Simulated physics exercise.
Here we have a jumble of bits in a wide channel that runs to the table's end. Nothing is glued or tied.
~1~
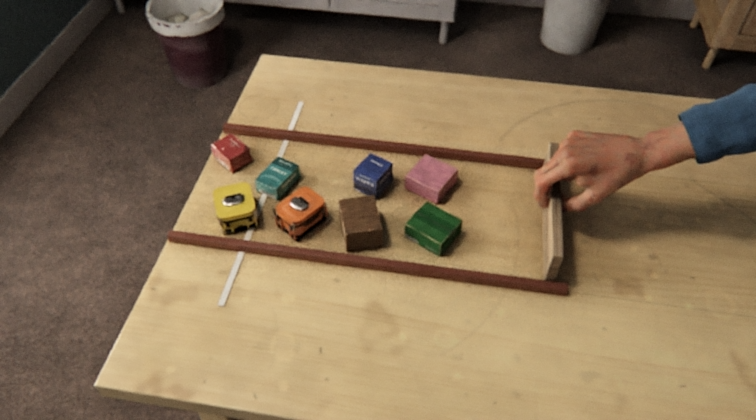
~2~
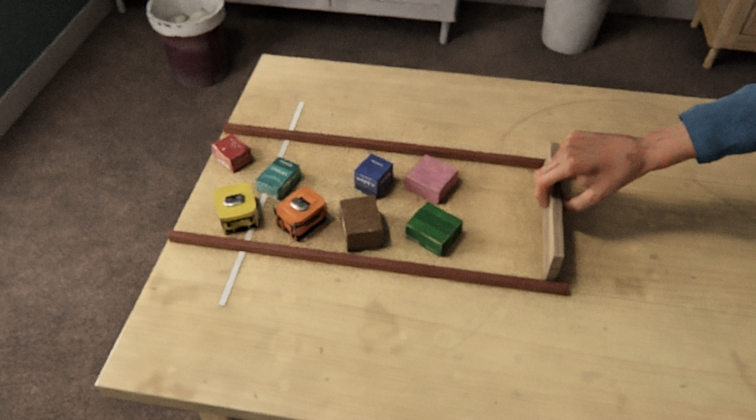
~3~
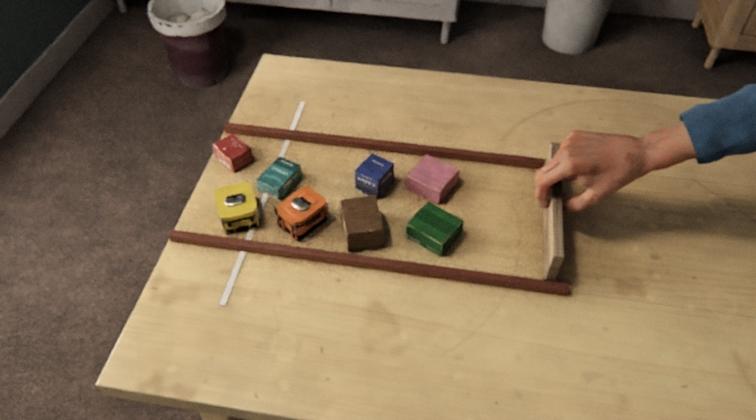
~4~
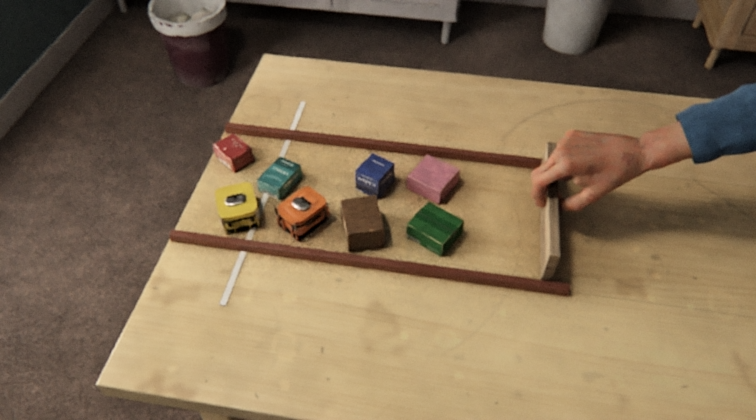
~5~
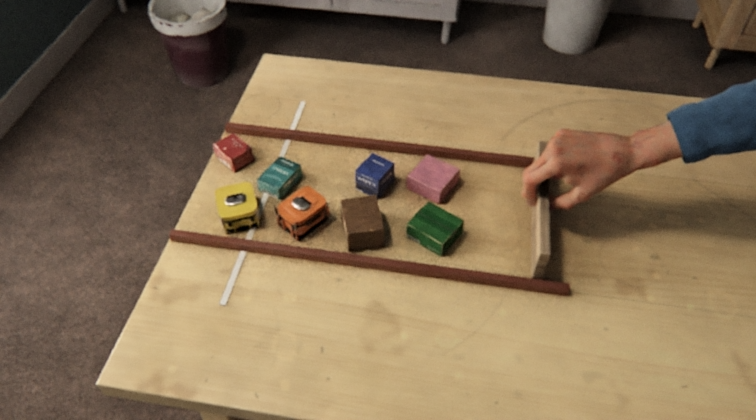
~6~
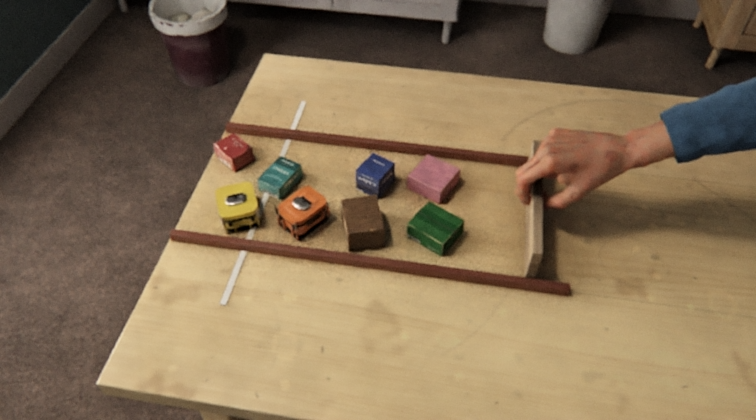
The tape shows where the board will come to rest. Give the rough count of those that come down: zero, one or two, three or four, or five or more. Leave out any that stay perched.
The number that fall off is three or four.
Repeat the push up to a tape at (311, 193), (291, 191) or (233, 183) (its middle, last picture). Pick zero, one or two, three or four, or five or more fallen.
Taking them in turn, either one or two; one or two; five or over.
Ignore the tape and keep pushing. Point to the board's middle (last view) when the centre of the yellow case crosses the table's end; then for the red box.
Its middle is around (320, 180) and around (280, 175).
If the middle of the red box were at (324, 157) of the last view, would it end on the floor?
The red box survives.
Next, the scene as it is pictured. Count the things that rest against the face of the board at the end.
It touches 2.
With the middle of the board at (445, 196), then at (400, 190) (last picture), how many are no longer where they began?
By then 2, and 5.
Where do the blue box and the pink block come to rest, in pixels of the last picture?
The blue box stops around (223, 159); the pink block around (258, 163).
A little later, none off yet; red box at rest near (234, 152); yellow case at rest near (238, 207); turquoise box at rest near (280, 177).
Next, none off yet; red box at rest near (234, 152); yellow case shifted a little near (219, 202); turquoise box moving near (273, 177).
When it is over, the number that fall off is three or four; down, orange case, turquoise box, yellow case and red box.
